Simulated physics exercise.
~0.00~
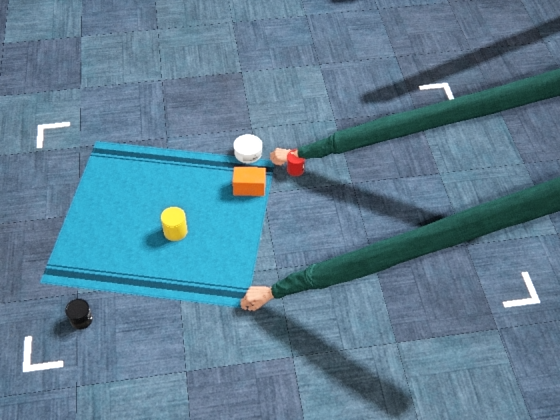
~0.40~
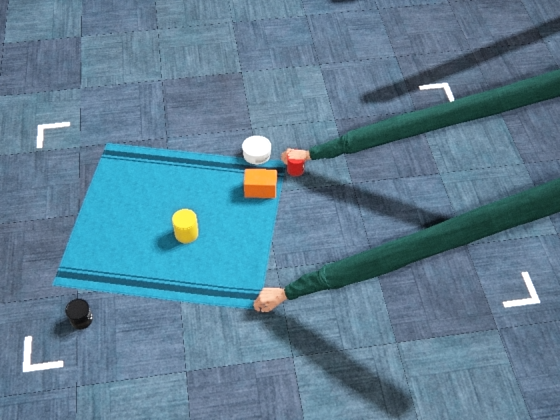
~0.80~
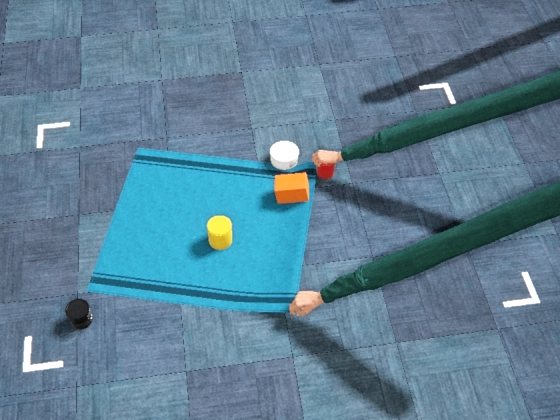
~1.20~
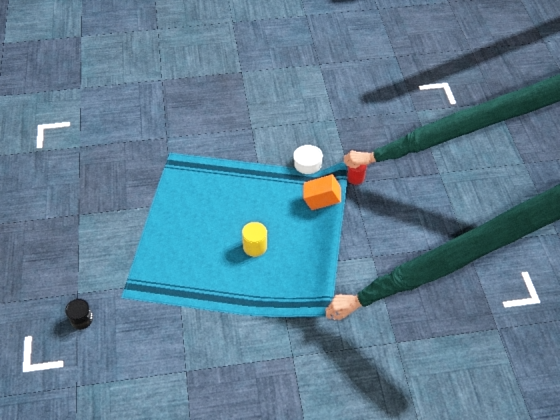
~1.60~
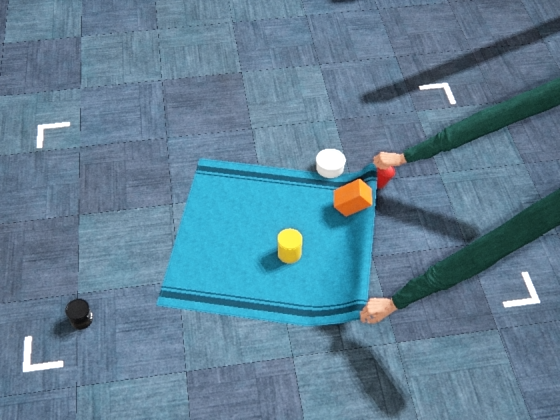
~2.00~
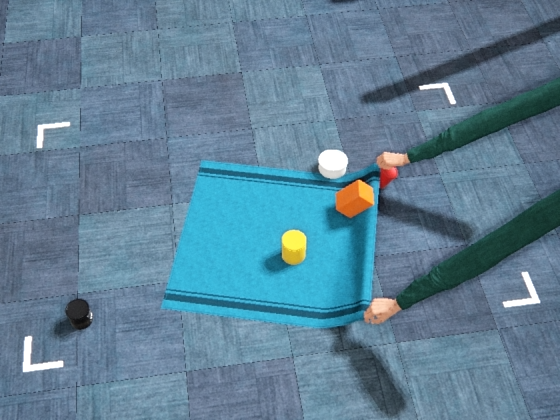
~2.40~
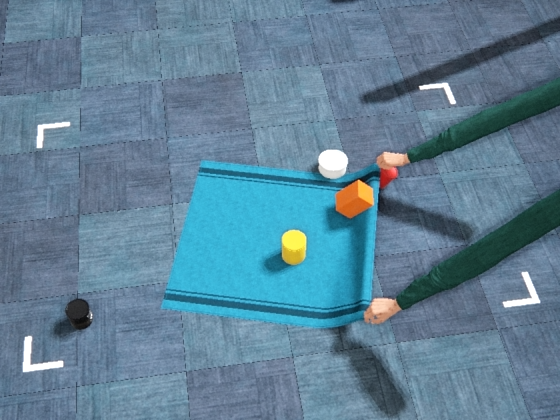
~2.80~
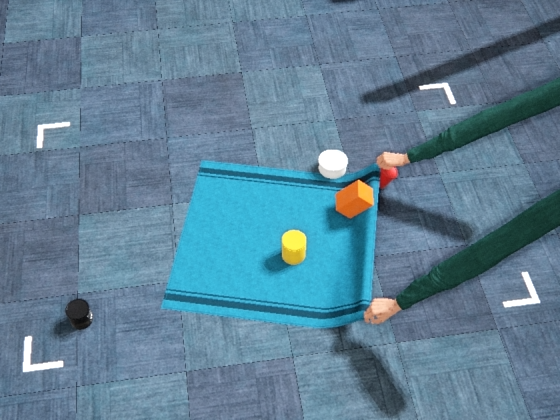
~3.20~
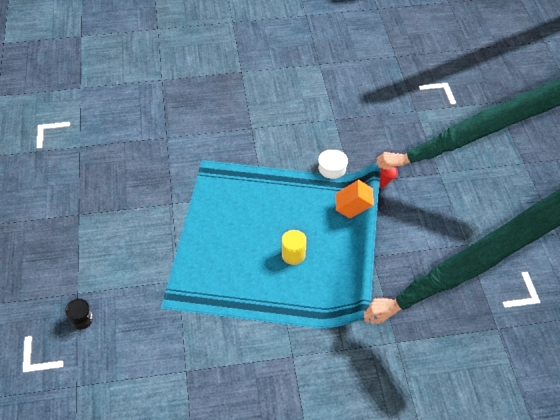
Two green-sleeved arms reach in from the right and grip the right-hand corners of a bright blue play mat on a bluish hallway floor, seen from above. A yellow tub stands on the mat, an orange crate and a white bin sit near its upper right, a red bucket is by the upper hand, and a black bin stands apart at lower left. The hands pull the mat a long way right, carrying the tub, crate, white bin and bucket along. The mat's right edge rises and the crate turns and tilts. Everything then stops, with the hands still holding the mat and the black bin unmoved.
